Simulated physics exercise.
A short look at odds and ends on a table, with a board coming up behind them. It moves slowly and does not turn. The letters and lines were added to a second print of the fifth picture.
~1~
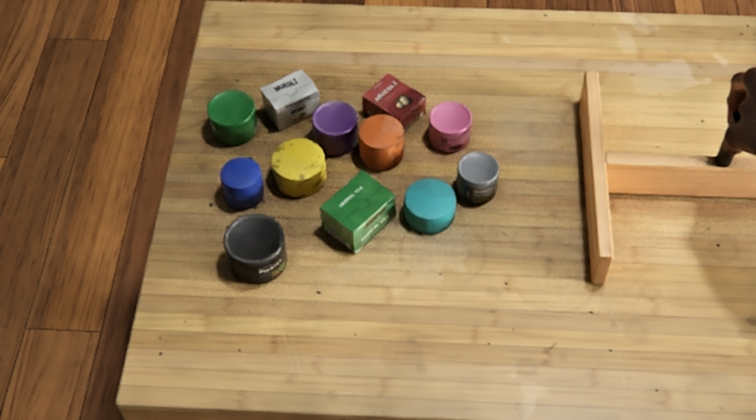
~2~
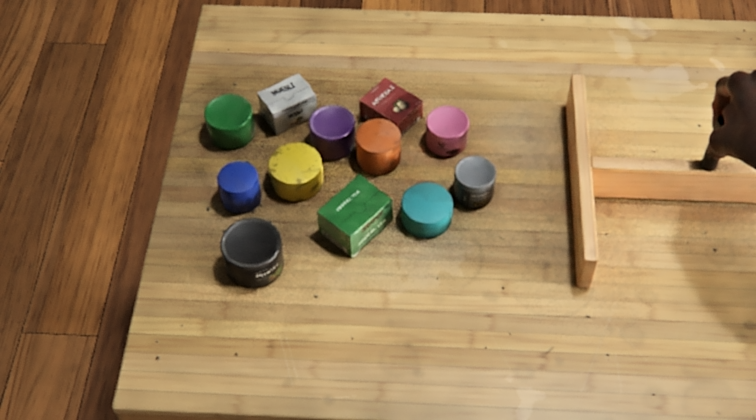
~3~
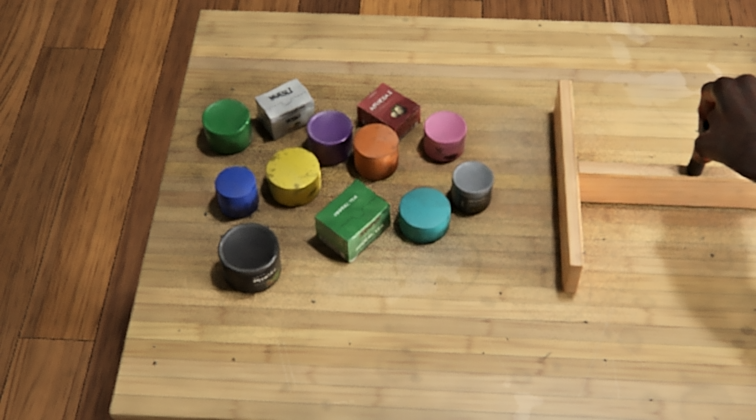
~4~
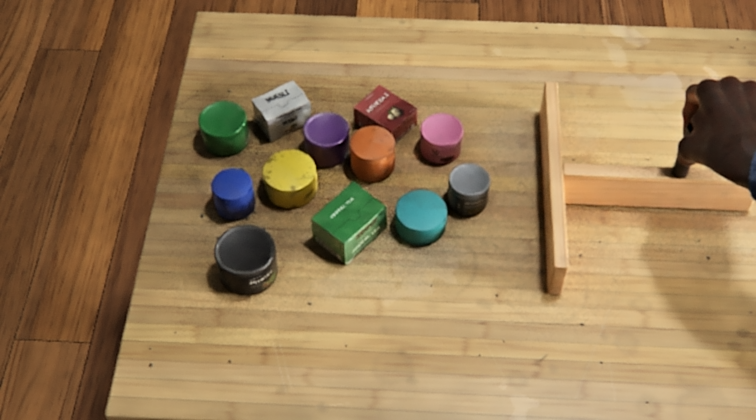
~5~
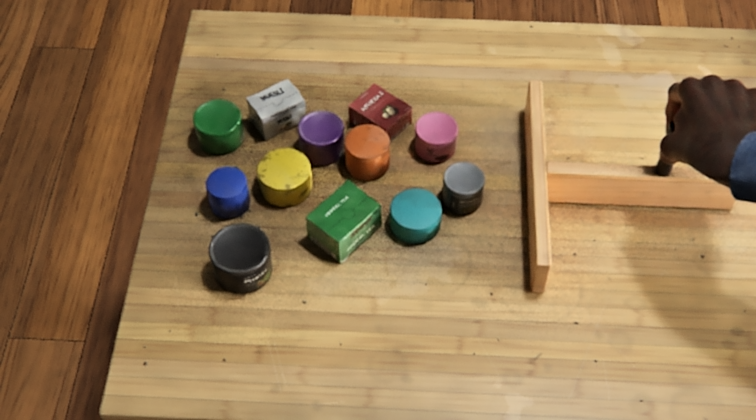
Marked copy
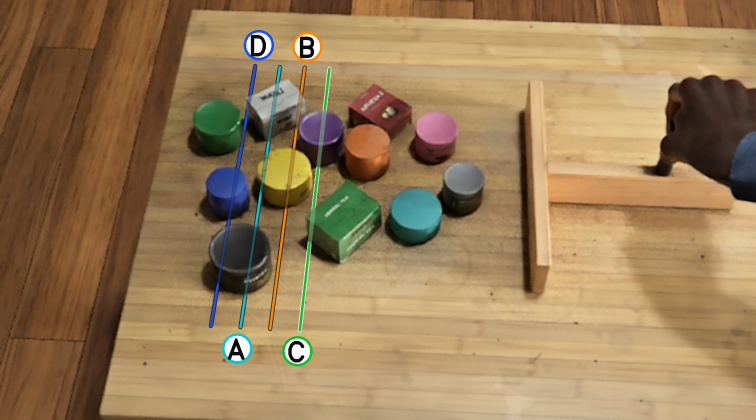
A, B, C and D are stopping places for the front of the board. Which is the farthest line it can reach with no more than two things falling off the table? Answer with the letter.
The farthest such stop is D.
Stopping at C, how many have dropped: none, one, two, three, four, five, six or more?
In all, none.
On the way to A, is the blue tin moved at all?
By then, yes.
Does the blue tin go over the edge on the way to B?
No.
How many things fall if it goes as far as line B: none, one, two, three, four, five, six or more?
In all, none.
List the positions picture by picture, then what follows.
Grey jar (477, 178); purple tub (335, 128); orange tin (381, 142), in the first frame.
Board (584, 161); pink tub (447, 131), in the second frame.
Board (570, 166); green packet (353, 221), in the third frame.
Board (556, 168); turquoise tin (421, 218), in the fourth frame.
Board (540, 166); red packet (380, 115); yellow tin (285, 178); green jar (219, 128), in the fifth frame.
On the marked copy, A at (262, 185); B at (289, 186); C at (316, 187); D at (235, 184).
Taking D. A third of the way, board (429, 162); red packet (372, 112); green packet (329, 224).
Two thirds of the way, board (318, 158); blue tin (193, 199); green jar (214, 128).
When it is over, board (236, 154); blue tin over the edge; green jar over the edge; two fallen.
As for the rest, A is within the limit but short; B is within the limit but short; C is within the limit but short.
